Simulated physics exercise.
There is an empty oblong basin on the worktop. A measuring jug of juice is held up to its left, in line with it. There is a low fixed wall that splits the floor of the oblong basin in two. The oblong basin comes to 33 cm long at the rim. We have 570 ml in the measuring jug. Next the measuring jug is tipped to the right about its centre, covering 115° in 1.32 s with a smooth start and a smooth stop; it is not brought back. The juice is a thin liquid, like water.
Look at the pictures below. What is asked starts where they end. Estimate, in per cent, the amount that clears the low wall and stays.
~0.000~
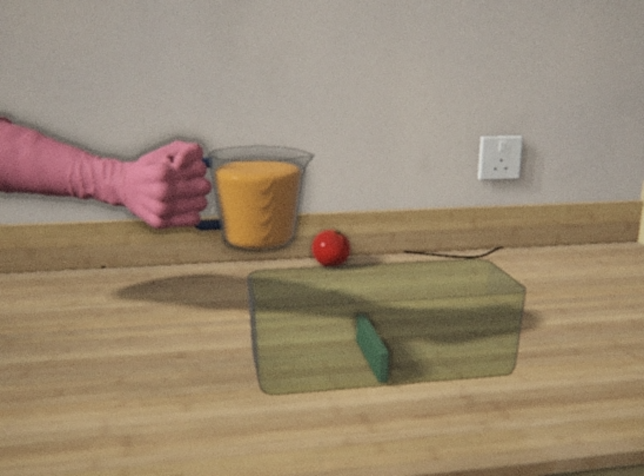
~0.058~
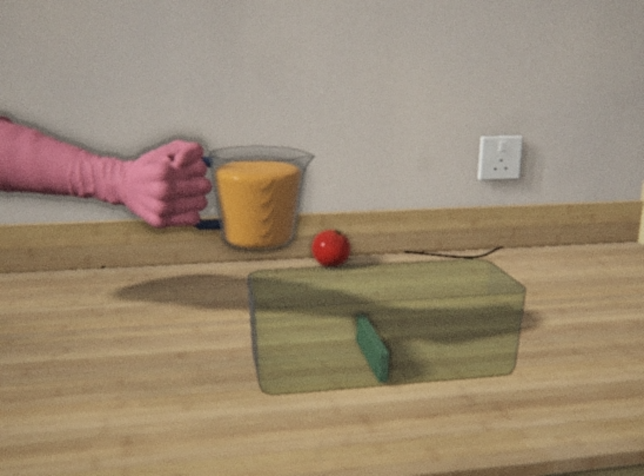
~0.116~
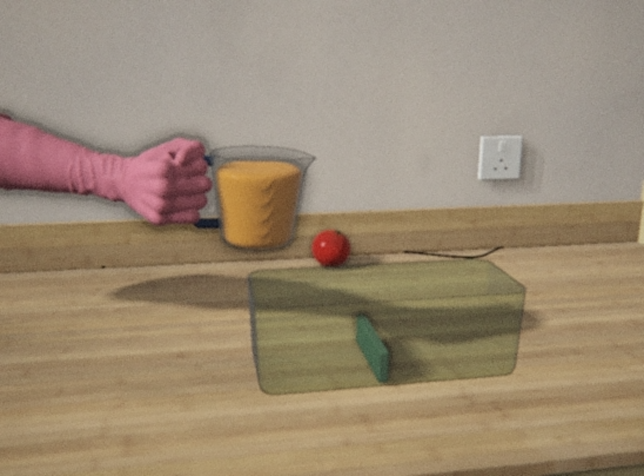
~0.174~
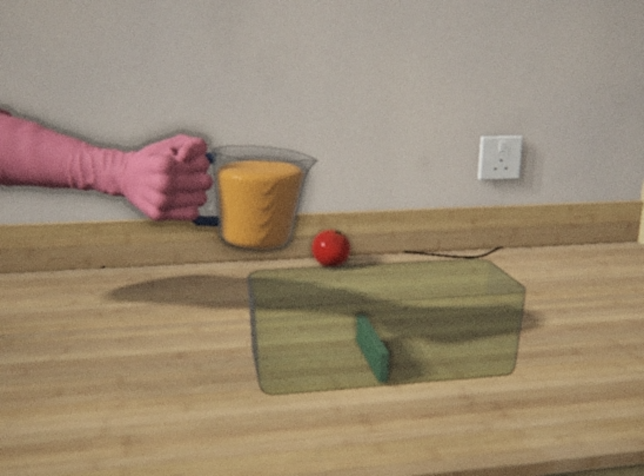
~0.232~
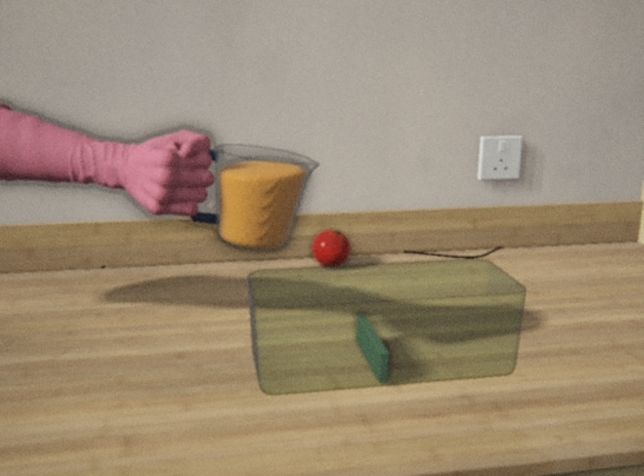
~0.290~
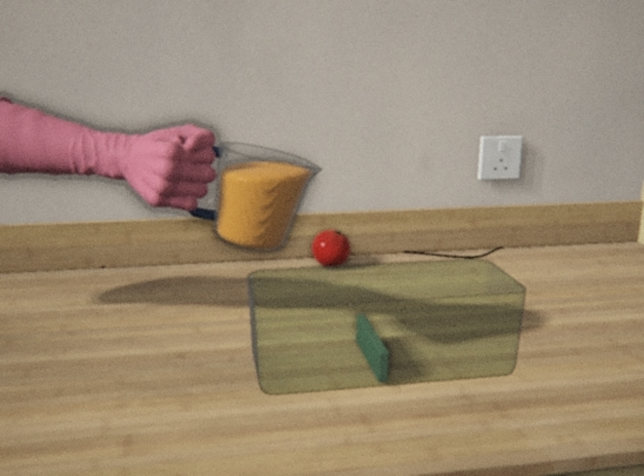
Roughly 27 percent.
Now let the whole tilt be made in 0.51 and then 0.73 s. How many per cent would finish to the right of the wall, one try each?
Try 1: Approx. 15 %; try 2: Approx. 15 %.
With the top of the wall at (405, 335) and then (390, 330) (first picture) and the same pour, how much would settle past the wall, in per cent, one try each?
10 per cent first, 5 per cent second.
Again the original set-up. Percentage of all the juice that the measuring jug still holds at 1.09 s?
Remaining share: Approx. 10 %.
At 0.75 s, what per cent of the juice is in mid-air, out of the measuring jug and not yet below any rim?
Roughly 18 %.
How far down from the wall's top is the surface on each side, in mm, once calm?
Near 18 mm for the left and near 34 mm for the right.
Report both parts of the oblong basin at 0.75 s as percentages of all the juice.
About 7 left, 6 right.
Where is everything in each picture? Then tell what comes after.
In the first picture, it leans 0°; its right rim is at (314, 154); the juice meets the walls at (214, 170) and (301, 167); the oblong basin's rim runs from (252, 290) to (507, 276); the wall's top is at (372, 334).
In the second picture, it leans 1°; its right rim is at (315, 154); the juice meets the walls at (214, 169) and (300, 168).
In the third picture, it leans 2°; its right rim is at (316, 156); the juice meets the walls at (215, 169) and (301, 168).
In the fourth picture, it leans 5°; its right rim is at (317, 159); the juice meets the walls at (217, 169) and (303, 168).
In the fifth picture, it leans 9°; its right rim is at (320, 163); the juice meets the walls at (218, 170) and (306, 168).
In the sixth picture, it leans 13°; its right rim is at (322, 168); the juice meets the walls at (221, 170) and (311, 170).
By 0.75 s the tilt is 70° and 68 per cent is still to pour, 7 is left of the wall and 6 right of it.
By 1.09 s the tilt is 106° and 9 per cent is still to pour, 58 is left of the wall and 25 right of it.
By 1.44 s the tilt is 115° and 0 per cent is still to pour, 72 is left of the wall and 27 right of it.
By 1.82 s the tilt is 115° and 0 per cent is still to pour, 72 is left of the wall and 27 right of it.
At rest 72 per cent lies left of the wall, 27 right of it and 1 outside.
